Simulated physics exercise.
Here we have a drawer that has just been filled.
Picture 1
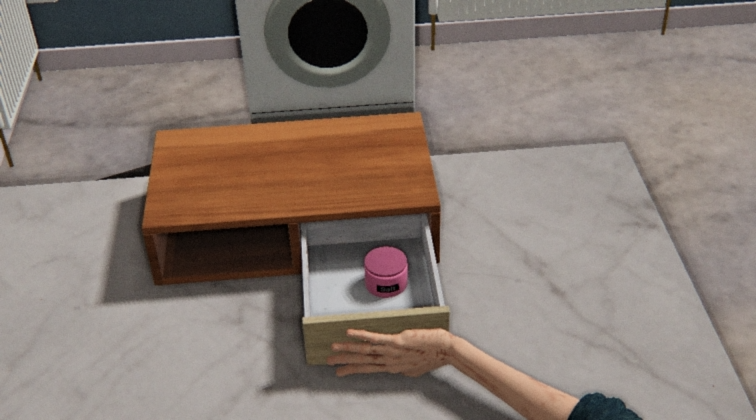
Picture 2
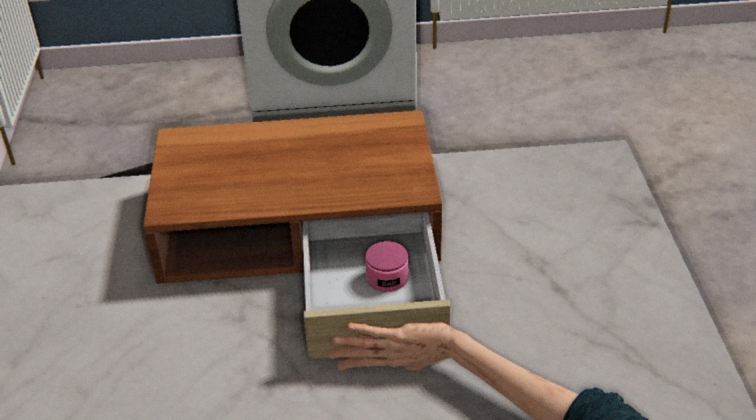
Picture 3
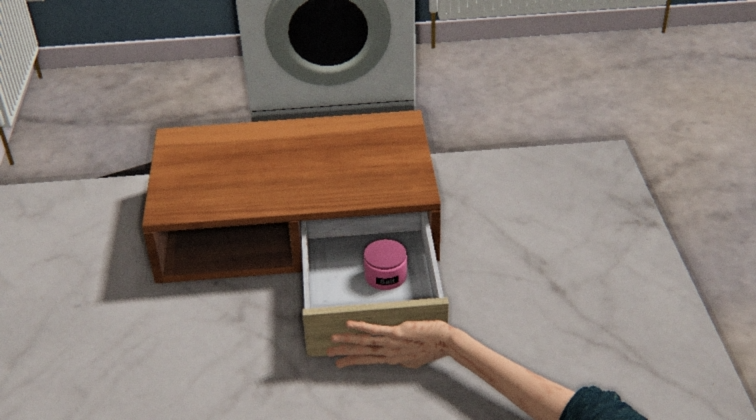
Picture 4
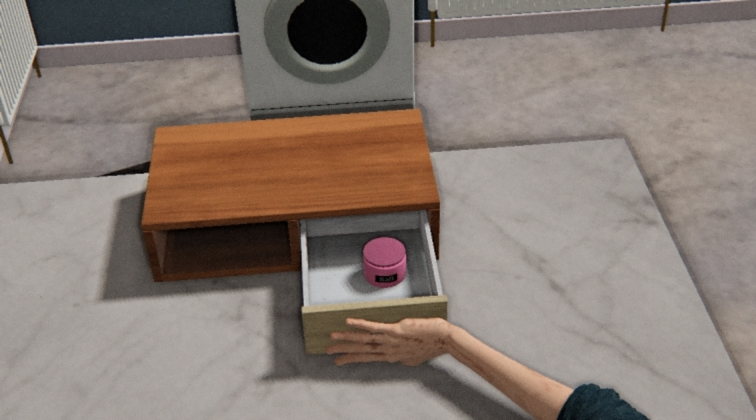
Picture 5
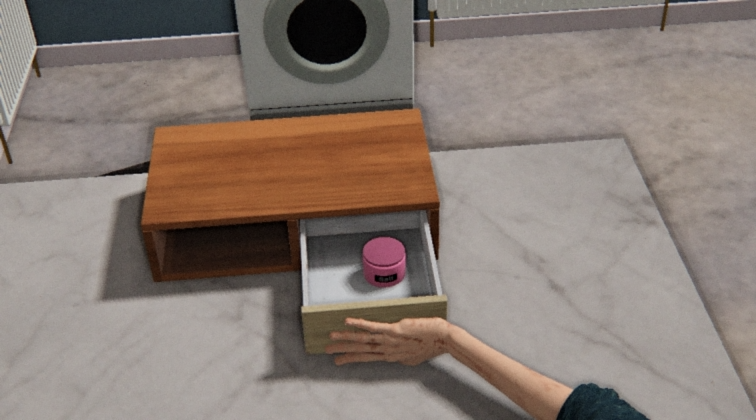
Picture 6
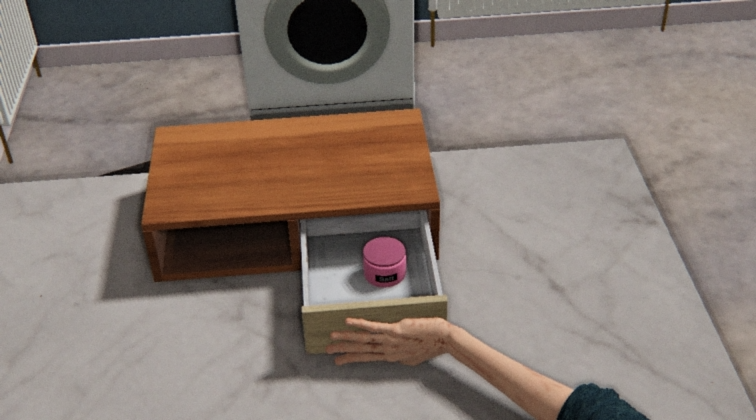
A hand pressing the front of an open drawer holding a pink jar, nudging it slightly inward, then staying nearly still.
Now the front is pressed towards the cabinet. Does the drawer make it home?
The drawer goes all the way in.
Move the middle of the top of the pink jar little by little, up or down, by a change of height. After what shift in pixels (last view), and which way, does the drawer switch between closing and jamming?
Some 28 pixels, up.
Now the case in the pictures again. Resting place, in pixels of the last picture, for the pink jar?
Its middle is close to (374, 182).
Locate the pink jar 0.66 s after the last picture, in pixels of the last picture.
At about (378, 216).
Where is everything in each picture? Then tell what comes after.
In the first frame, drawer (370, 281) wide open; pink jar (386, 272).
In the second frame, drawer (371, 275) wide open; chest (295, 193).
In the third frame, drawer (370, 273) wide open; pink jar (385, 265).
In the fourth frame, drawer (369, 271) wide open; chest (293, 192).
In the fifth frame, drawer (369, 270) wide open; pink jar (384, 262).
In the sixth frame, drawer (369, 270) wide open; chest (293, 191).
Then, 0.40 s after the last picture, drawer starting in.
Then, 0.66 s after the last picture, drawer about half in.
Then, 0.88 s after the last picture, drawer nearly in.
At rest, the drawer closes.
